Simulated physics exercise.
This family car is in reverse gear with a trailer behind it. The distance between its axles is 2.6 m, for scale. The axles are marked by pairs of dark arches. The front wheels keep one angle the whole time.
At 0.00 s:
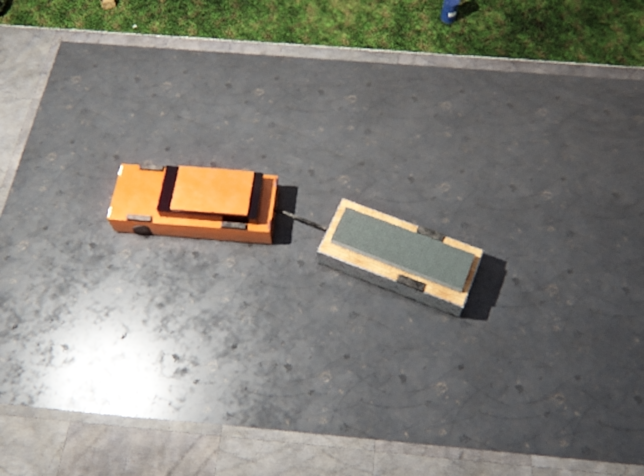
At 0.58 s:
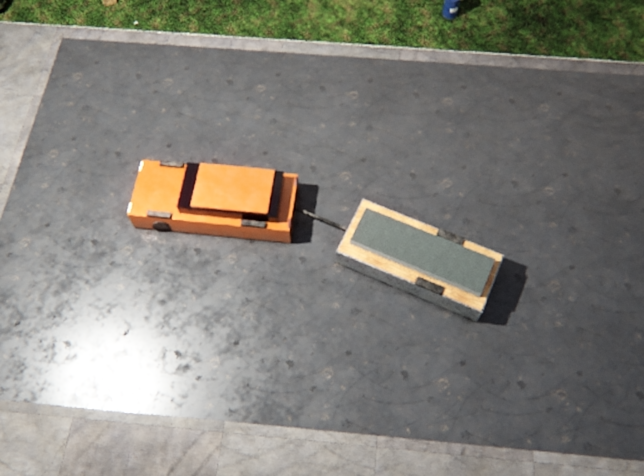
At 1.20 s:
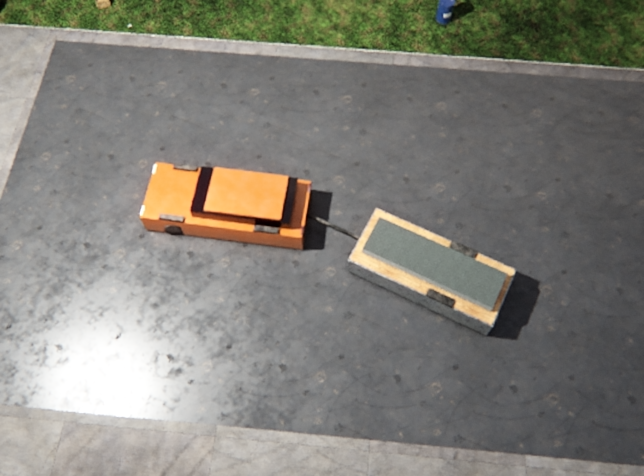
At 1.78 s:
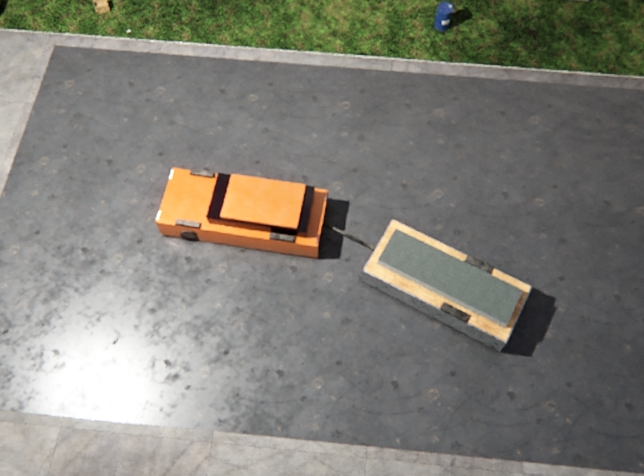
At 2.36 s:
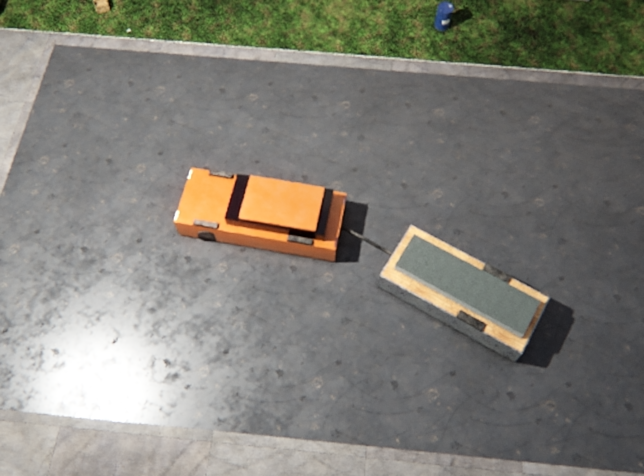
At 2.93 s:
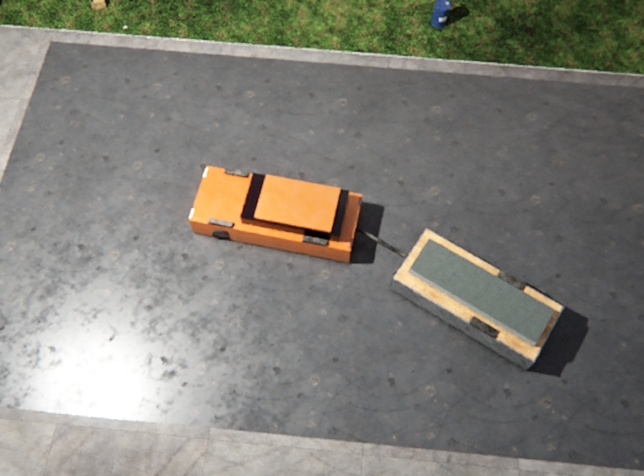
The video shows an orange car backing slowly to the right across a dark paved area beside grass, pushing a tan trailer with a grey-green top, while the trailer angles slightly more toward the lower right.
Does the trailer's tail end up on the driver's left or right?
Look, it's coming round on the left.
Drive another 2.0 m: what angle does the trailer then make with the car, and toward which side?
I'd say around 25° off to the left side.
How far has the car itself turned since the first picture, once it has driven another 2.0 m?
Heading change: Around 12°.
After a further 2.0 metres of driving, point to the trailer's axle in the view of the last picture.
Approximate position: (559, 345).
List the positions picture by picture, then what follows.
In the first picture, car's middle (189, 189), trailer's axle (421, 258); tail 18° to the car's left; front wheels 6° left.
In the second picture, car's middle (209, 186), trailer's axle (440, 261); tail 18° to the car's left.
In the third picture, car's middle (223, 191), trailer's axle (452, 273); tail 19° to the car's left.
In the fourth picture, car's middle (240, 198), trailer's axle (467, 288); tail 20° to the car's left.
In the fifth picture, car's middle (258, 199), trailer's axle (484, 296); tail 21° to the car's left.
In the sixth picture, car's middle (274, 199), trailer's axle (498, 303); tail 22° to the car's left.
Then, 5.1 s in, the tail is 26° to the car's left, the car has turned 11° and the trailer's axle is at (559, 345) of the last picture.
Then, 7.3 s in, the tail is 34° to the car's left, the car has turned 16° and the trailer's axle is at (614, 397) of the last picture.
Then, 9.5 s in, the tail is 45° to the car's left, the car has turned 21° and the trailer's axle is out of the picture.
Then, 11.6 s in, the tail is 60° to the car's left, the car has turned 26° and the trailer's axle is out of the picture; it has jack-knifed.
